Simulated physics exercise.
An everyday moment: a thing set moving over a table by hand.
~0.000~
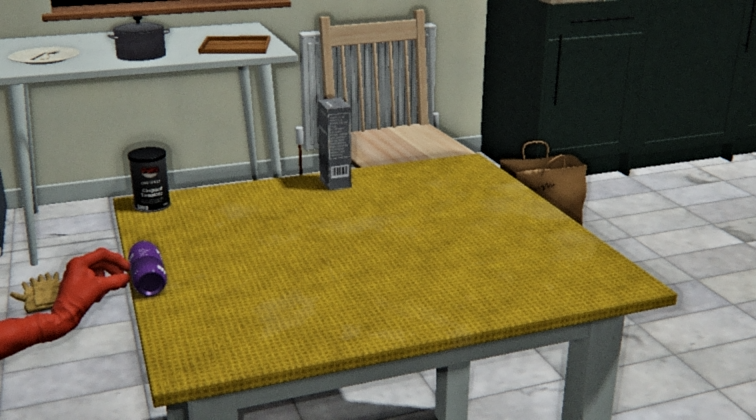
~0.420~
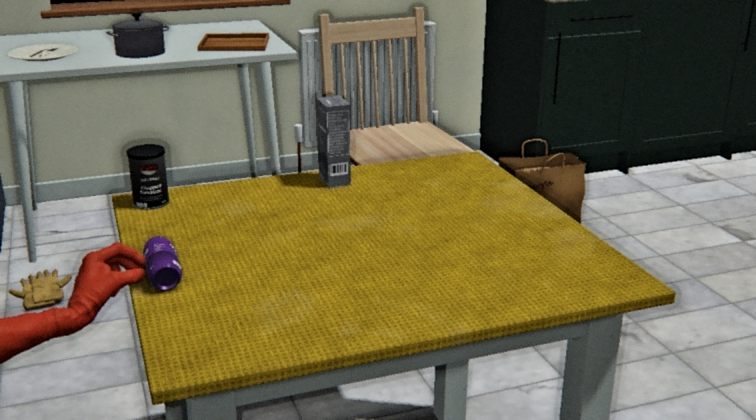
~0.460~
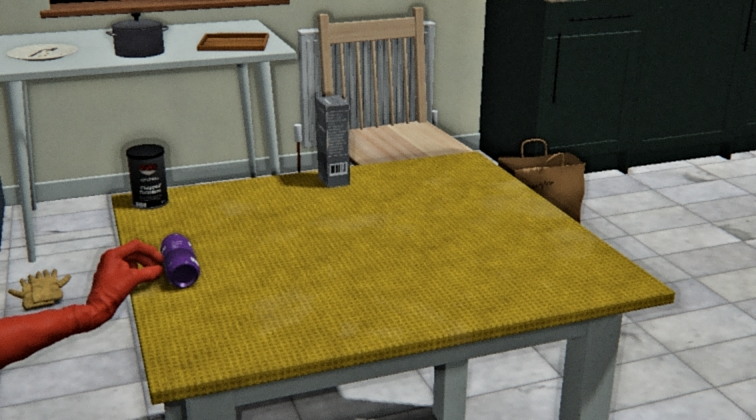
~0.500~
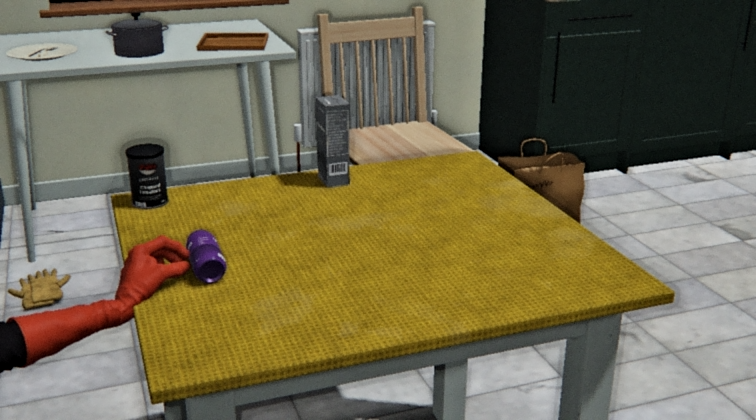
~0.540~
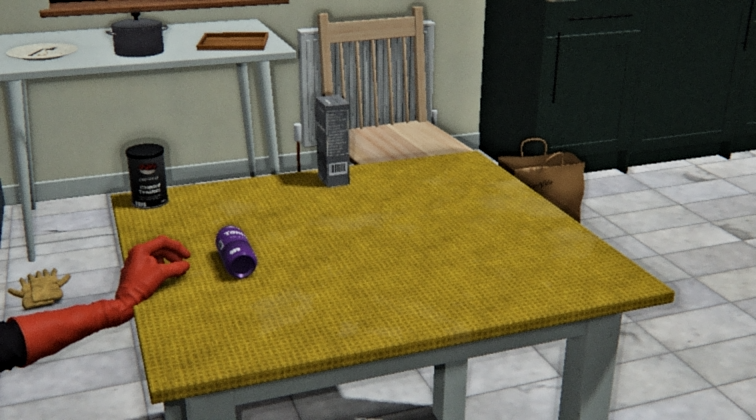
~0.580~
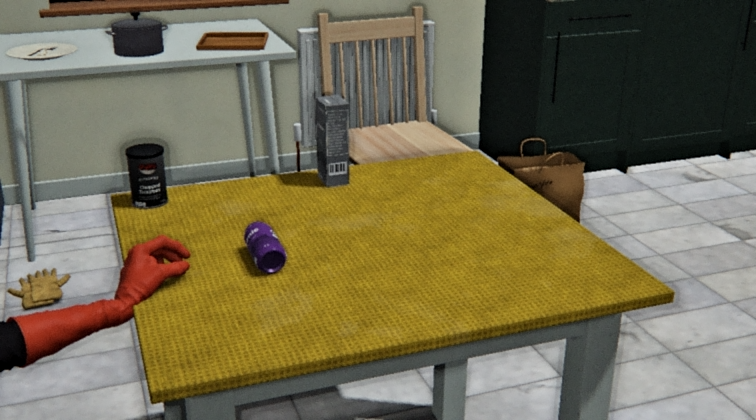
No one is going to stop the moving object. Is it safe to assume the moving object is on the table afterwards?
No, it ends up off the table.
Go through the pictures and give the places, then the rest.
The first frame shows under the hand; purple can (147, 268).
The second frame shows under the hand; purple can (162, 263).
The third frame shows under the hand; purple can (180, 260).
The fourth frame shows purple can (206, 256).
The fifth frame shows purple can (236, 251) shifted about its own width.
The sixth frame shows purple can (265, 247) shifted well along.
After 0.88 s, purple can shifted well along near (457, 219).
After 1.18 s, purple can now off the table.
After 1.48 s, things are still on the move.
In the end (1.7 s), off the table, purple can.
